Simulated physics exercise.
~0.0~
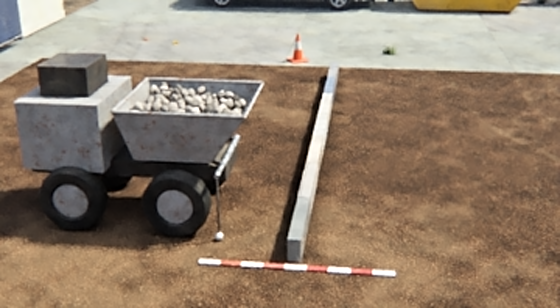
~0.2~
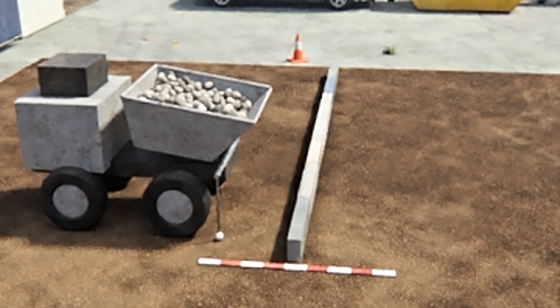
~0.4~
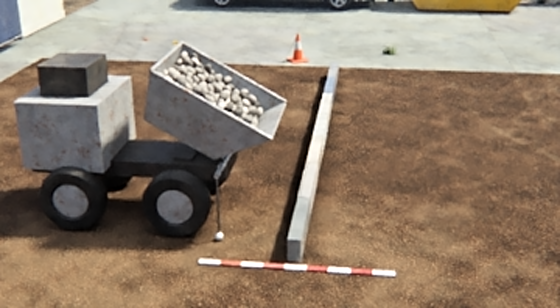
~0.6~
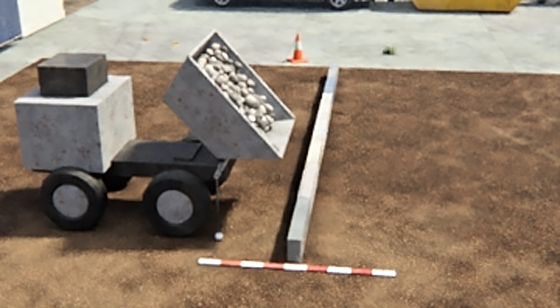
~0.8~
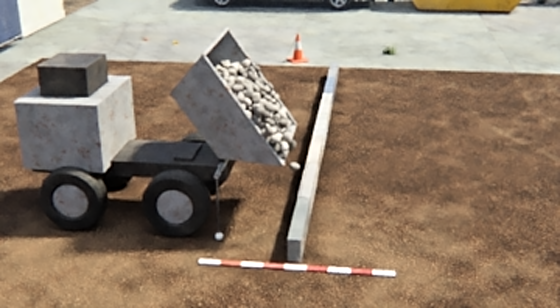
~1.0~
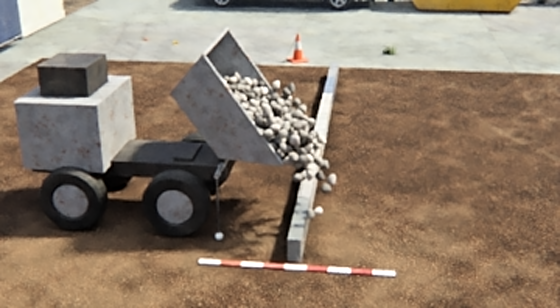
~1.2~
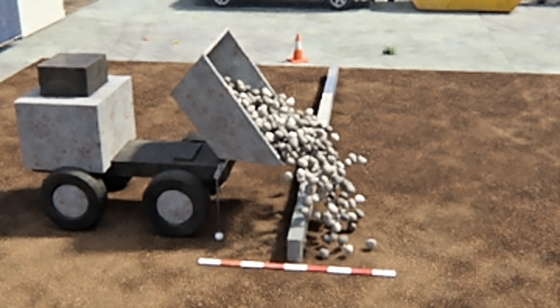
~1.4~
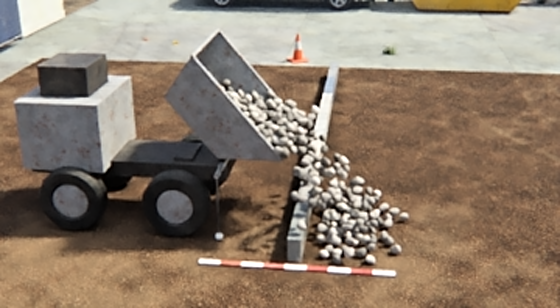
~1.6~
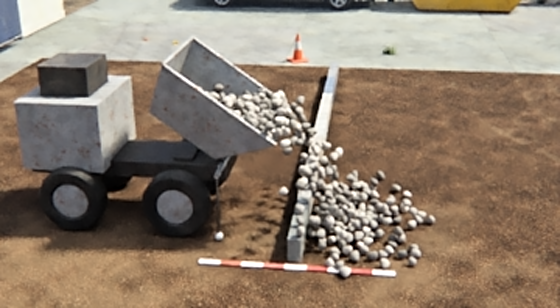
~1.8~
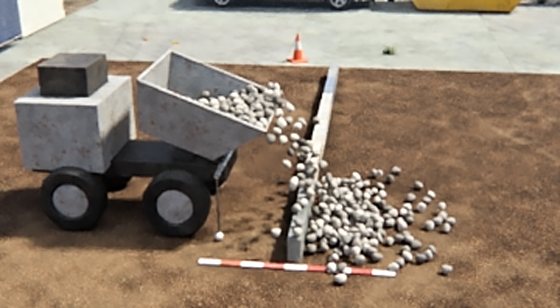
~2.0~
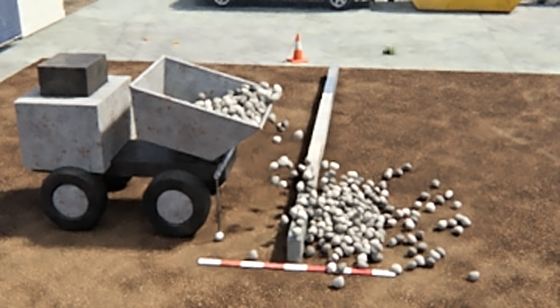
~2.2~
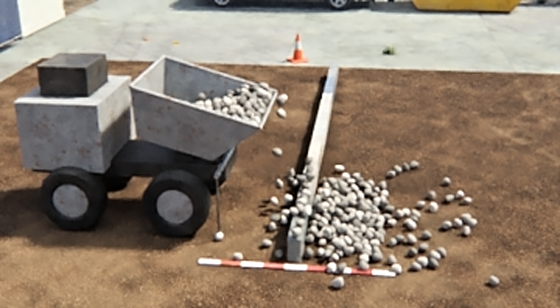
In the video, a grey dumper tips its skip of rounded stones to the right, spilling them onto and over a long kerb, then partly lowers the skip, leaving many stones inside, a spread pile beyond the kerb and a few stones on the near side.
